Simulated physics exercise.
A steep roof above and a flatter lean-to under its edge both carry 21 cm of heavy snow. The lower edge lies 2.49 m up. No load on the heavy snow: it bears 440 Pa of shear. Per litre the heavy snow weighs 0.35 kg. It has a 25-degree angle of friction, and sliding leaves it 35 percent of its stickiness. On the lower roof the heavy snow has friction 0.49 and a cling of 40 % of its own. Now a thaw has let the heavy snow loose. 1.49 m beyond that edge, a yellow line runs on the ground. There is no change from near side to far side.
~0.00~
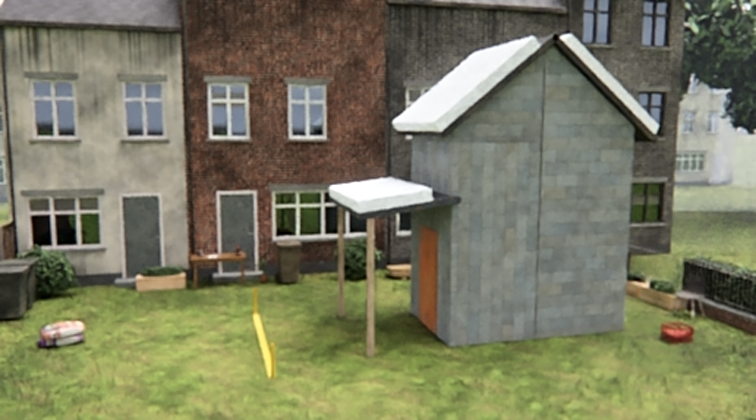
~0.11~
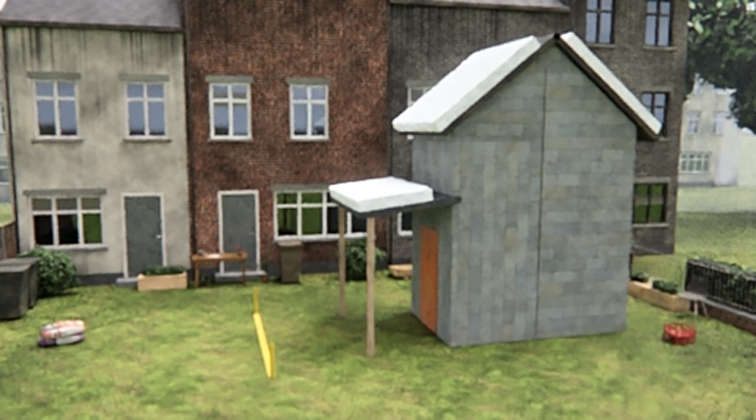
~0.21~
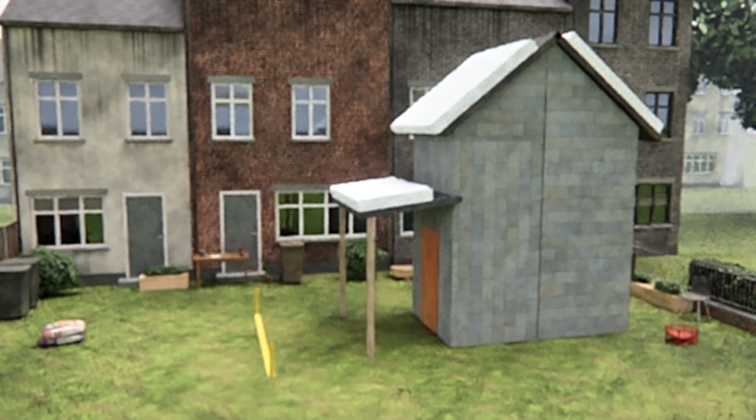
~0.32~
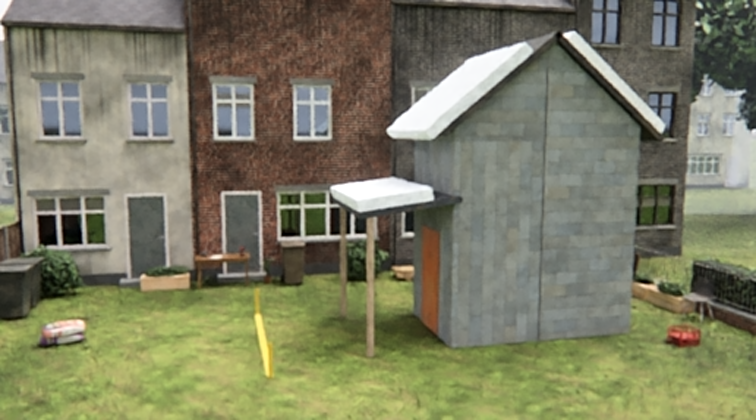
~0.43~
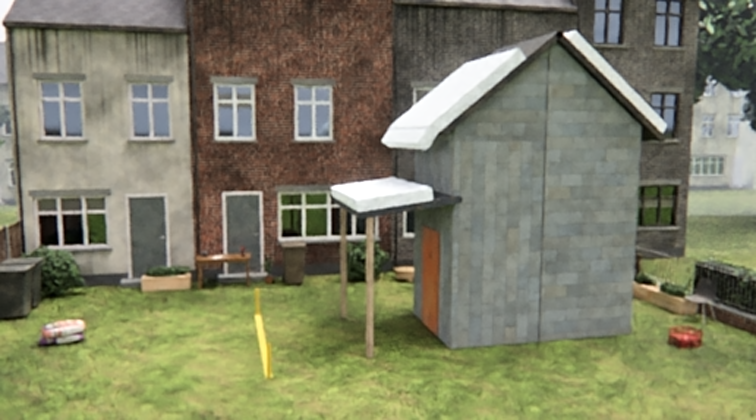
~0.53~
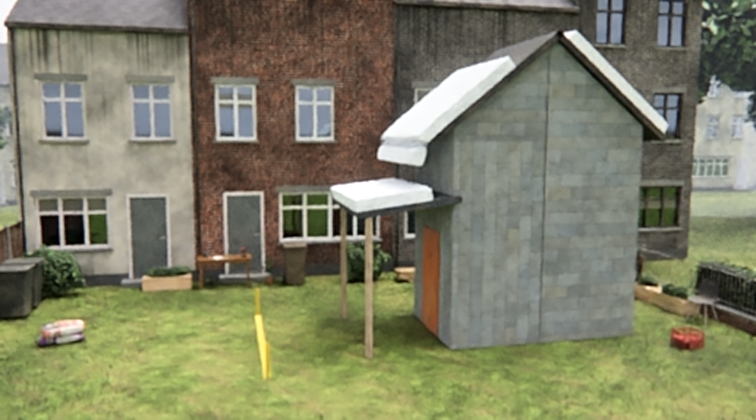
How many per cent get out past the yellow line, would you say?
I would say 40 percent.
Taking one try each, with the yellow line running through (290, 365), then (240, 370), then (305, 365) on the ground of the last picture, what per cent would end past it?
About 50 %, 30 %, 55 %.
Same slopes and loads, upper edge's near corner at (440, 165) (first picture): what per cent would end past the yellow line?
I'd put it at close to 6 percent.
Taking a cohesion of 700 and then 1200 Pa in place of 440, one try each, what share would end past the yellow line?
Respectively, close to 30 % and close to 12 %.
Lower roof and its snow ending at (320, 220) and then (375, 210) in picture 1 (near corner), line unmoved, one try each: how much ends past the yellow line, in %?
First 20 per cent, second 40 per cent.
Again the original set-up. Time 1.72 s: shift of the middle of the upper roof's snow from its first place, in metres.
Roughly 4.4 m.
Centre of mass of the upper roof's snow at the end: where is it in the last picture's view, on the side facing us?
Centre noted at roughly (263, 323).
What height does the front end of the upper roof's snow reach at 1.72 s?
0.2 m or thereabouts.
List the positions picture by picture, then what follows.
In the first frame, front end of the heavy snow at (440, 125).
In the second frame, front end of the heavy snow at (439, 125), its middle shifted 2.6 cm.
In the third frame, front end of the heavy snow at (436, 128), its middle shifted 10 cm, 4 % of it past the upper edge, in one piece.
In the fourth frame, front end of the heavy snow at (431, 135), its middle shifted 23 cm, 10 % of it past the upper edge, in one piece.
In the fifth frame, front end of the heavy snow at (423, 135), its middle shifted 42 cm, 18 % of it past the upper edge, cracking.
In the sixth frame, front end of the heavy snow at (415, 156), its middle shifted 66 cm, 28 % of it past the upper edge, cracking.
By 1.08 s, none is below the lower edge and 0 % is past the line.
By 1.72 s, 55 % is below the lower edge and 24 % is past the line.
By 2.36 s, 61 % is below the lower edge and 40 % is past the line.
By 3.00 s, 61 % is below the lower edge and 40 % is past the line.
By 3.10 s, at the end, 61 % is below the lower edge and 40 % is past the line.
